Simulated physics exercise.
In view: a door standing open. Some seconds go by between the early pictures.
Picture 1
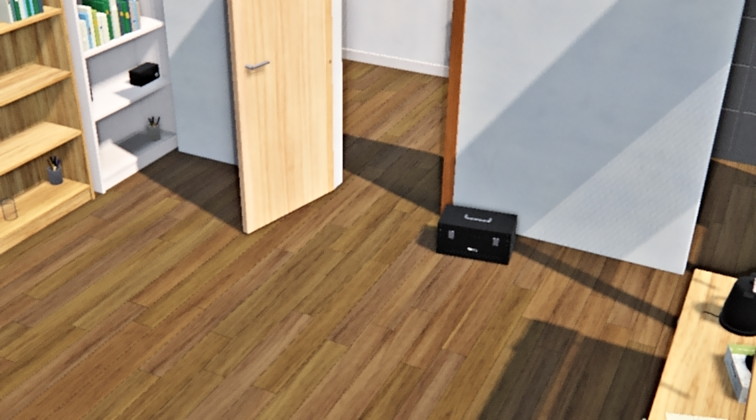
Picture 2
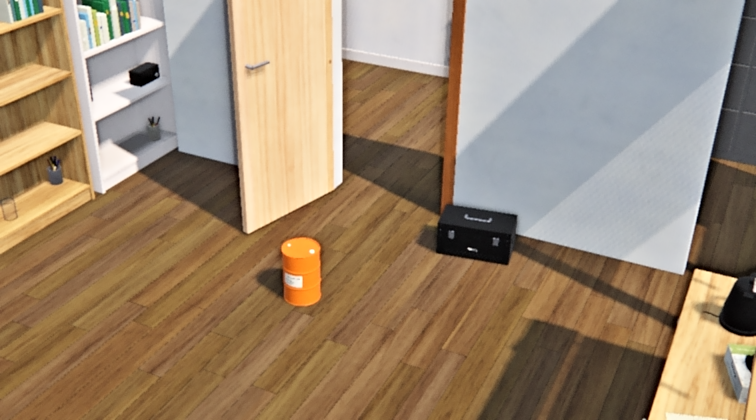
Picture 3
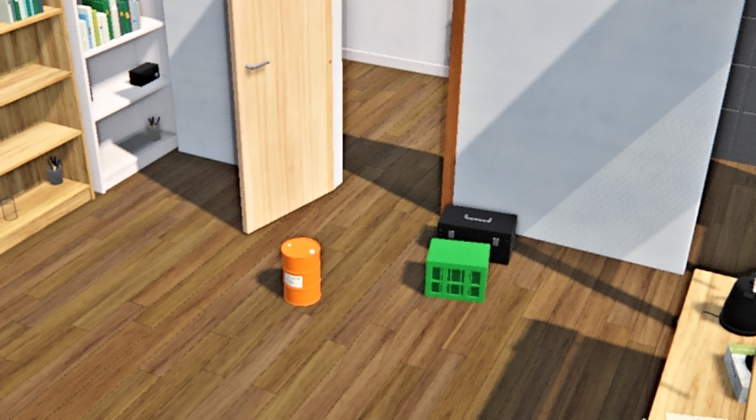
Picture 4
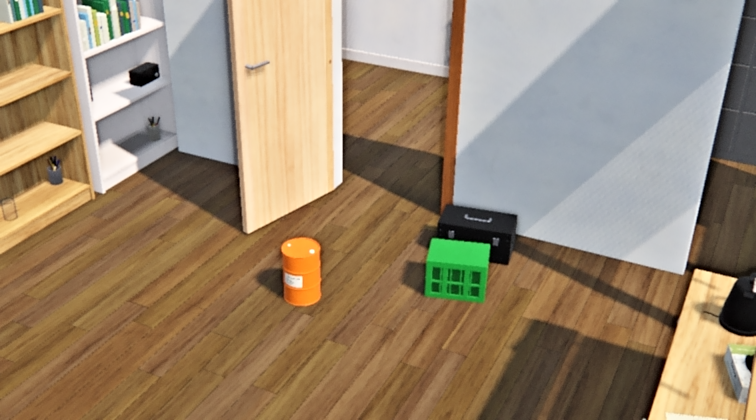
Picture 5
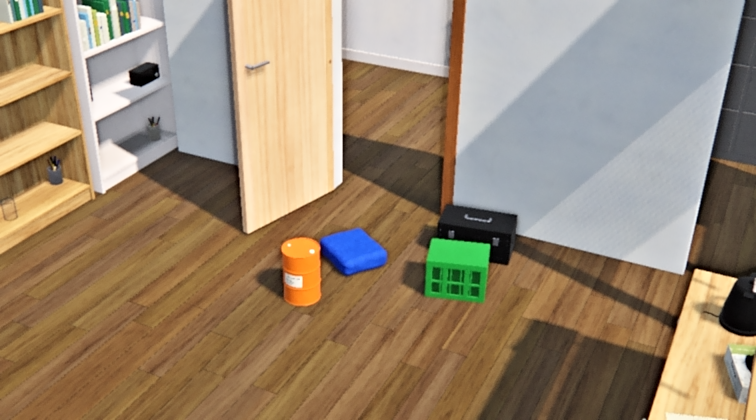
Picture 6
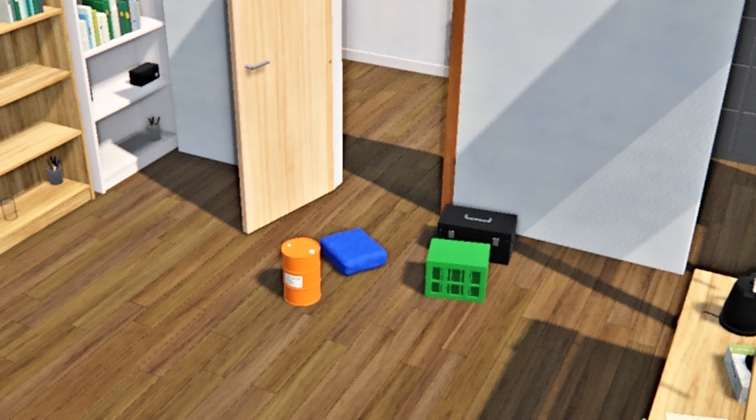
A pale wooden door stands wide open in a sunlit room with a brown plank floor, seen from a high, fixed viewpoint, with shelves at left and a desk corner at right. A black toolbox sits against the bluish wall right of the doorway. The door stays still while an orange canister, then a green crate before the toolbox, then a blue cushion between them appear abruptly.
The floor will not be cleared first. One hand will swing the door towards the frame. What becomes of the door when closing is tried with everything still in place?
My guess: Door fully home.
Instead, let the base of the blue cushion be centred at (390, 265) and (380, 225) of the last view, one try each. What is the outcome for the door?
It ends up closed first and gets caught second.
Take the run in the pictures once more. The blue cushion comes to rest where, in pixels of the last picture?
It ends up near (370, 259).
Then, 0.90 s after the last picture, door at 84°.
Then, 1.50 s after the last picture, door at 60°; blue cushion slid a little near (360, 255).
Then, 1.90 s after the last picture, door at 44°; blue cushion slid a little near (370, 259).
Then, 2.60 s after the last picture, door at 15°; blue cushion slid a little near (370, 259).
At rest, door at 0°; moved from the start, blue cushion; the other 3 in place. Seen from the same camera at the end, blue cushion near (370, 259).
